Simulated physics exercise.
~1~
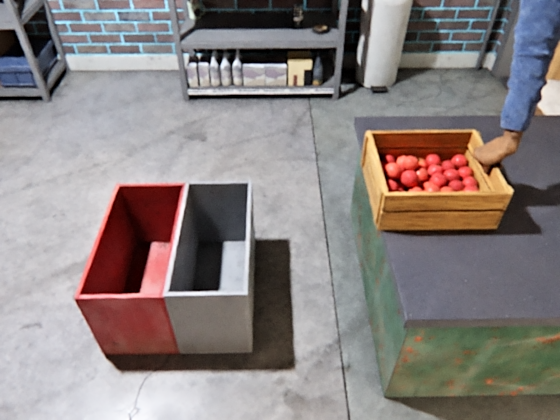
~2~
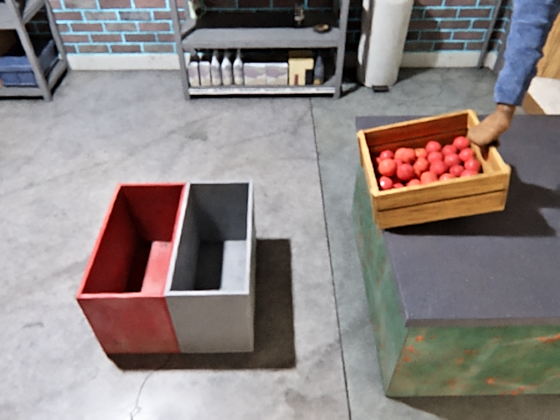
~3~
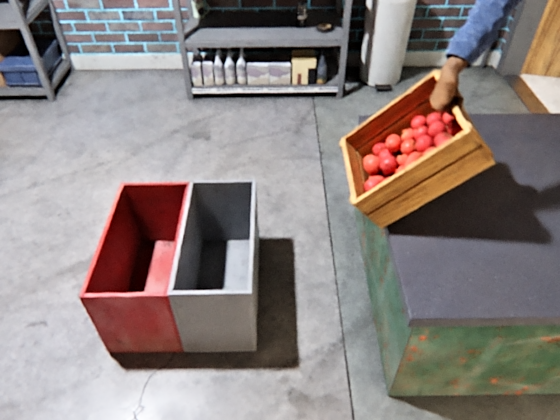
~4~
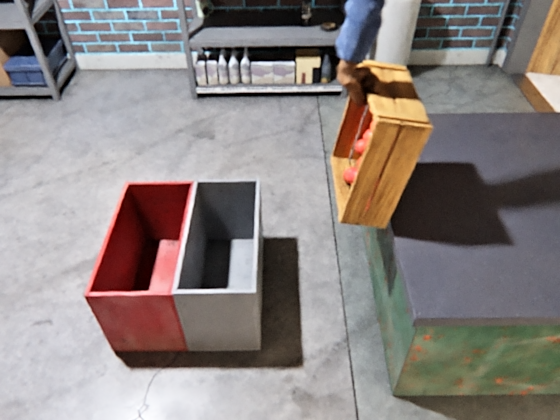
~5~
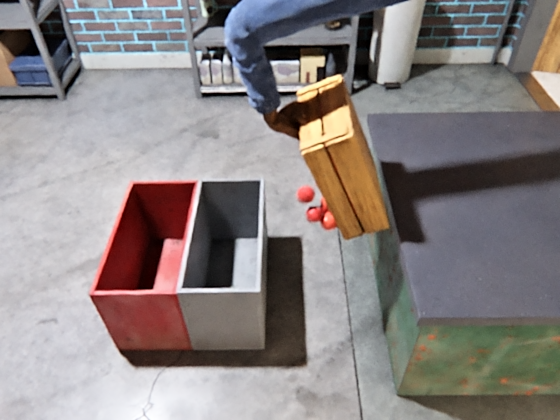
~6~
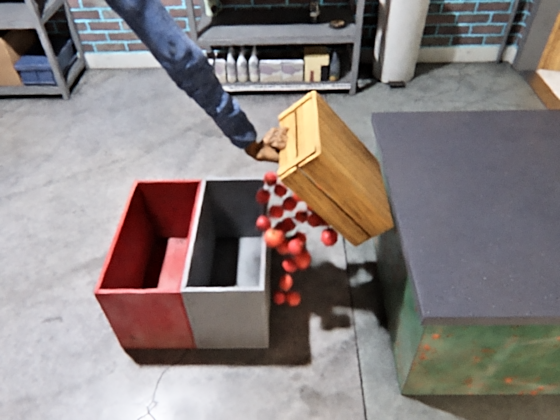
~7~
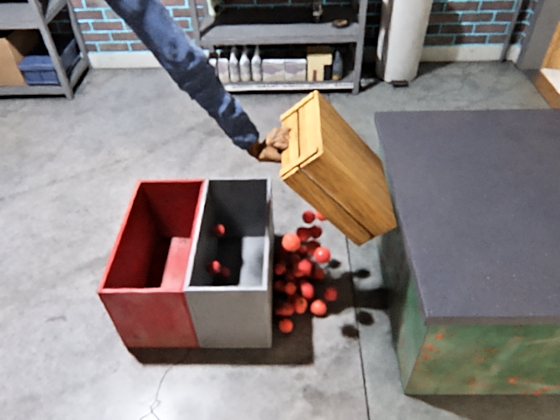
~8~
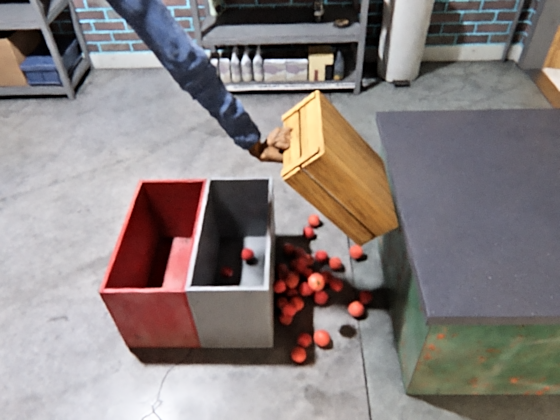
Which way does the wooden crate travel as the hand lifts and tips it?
It moves to the left, off the bench and toward the grey and red boxes.
